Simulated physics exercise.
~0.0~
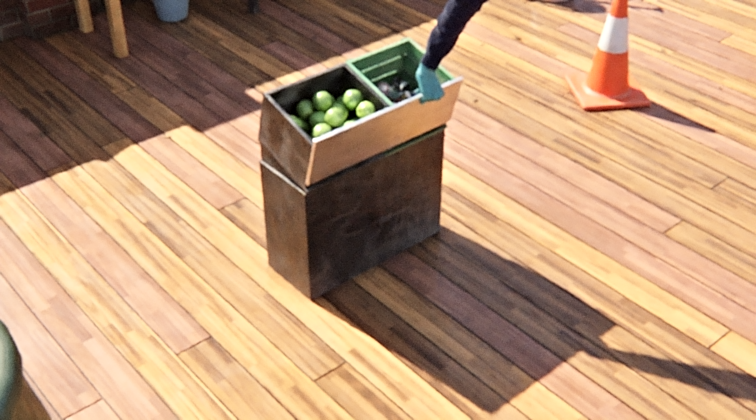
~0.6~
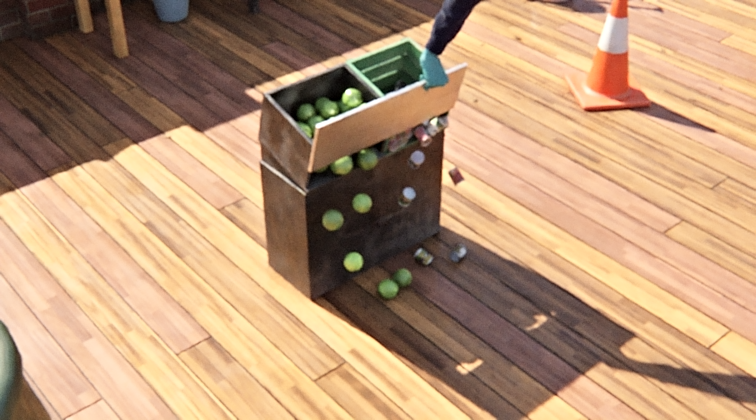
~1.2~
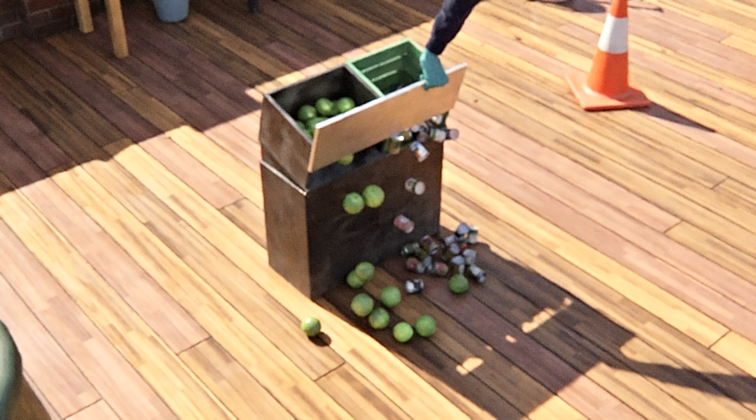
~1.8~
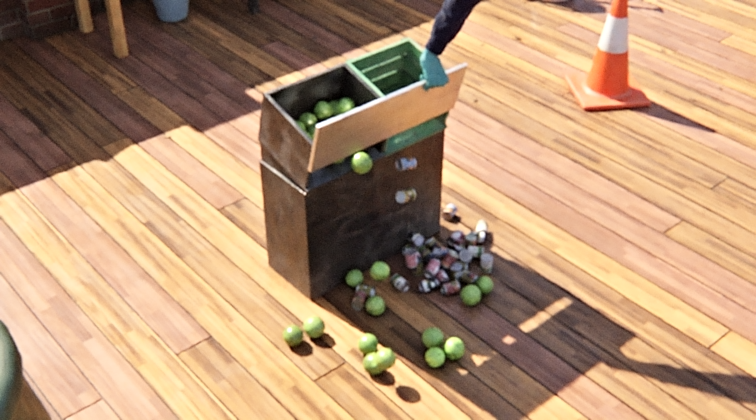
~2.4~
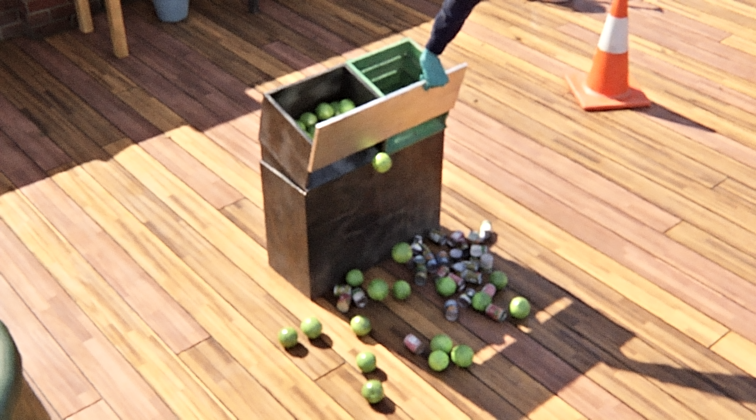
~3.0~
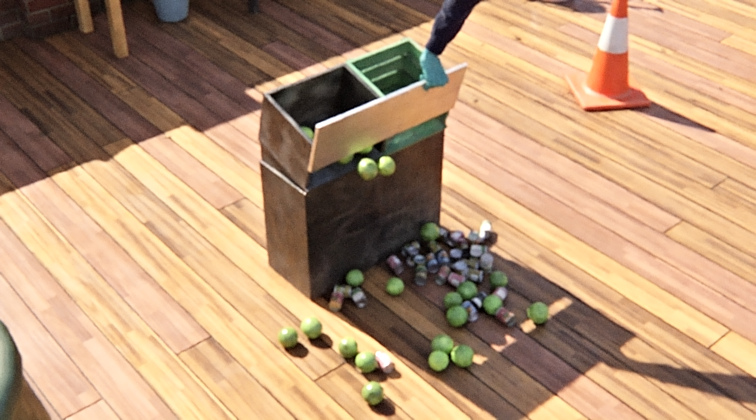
A sunlit deck of wooden boards is seen from above at an angle, with an orange and white traffic cone at the upper right and wooden legs at the upper left. In the middle, a dark stand holds a black chute of green apples beside a green chute of small tins, closed by a sliding front gate. A teal-gloved hand at the gate pulls it up, and apples and tins tumble out. The tins pile up near the base while apples roll farther across the boards. The green chute looks nearly empty, and the last apples drop more slowly. At the end, apples and tins lie scattered in front, with the glove still at the raised gate.
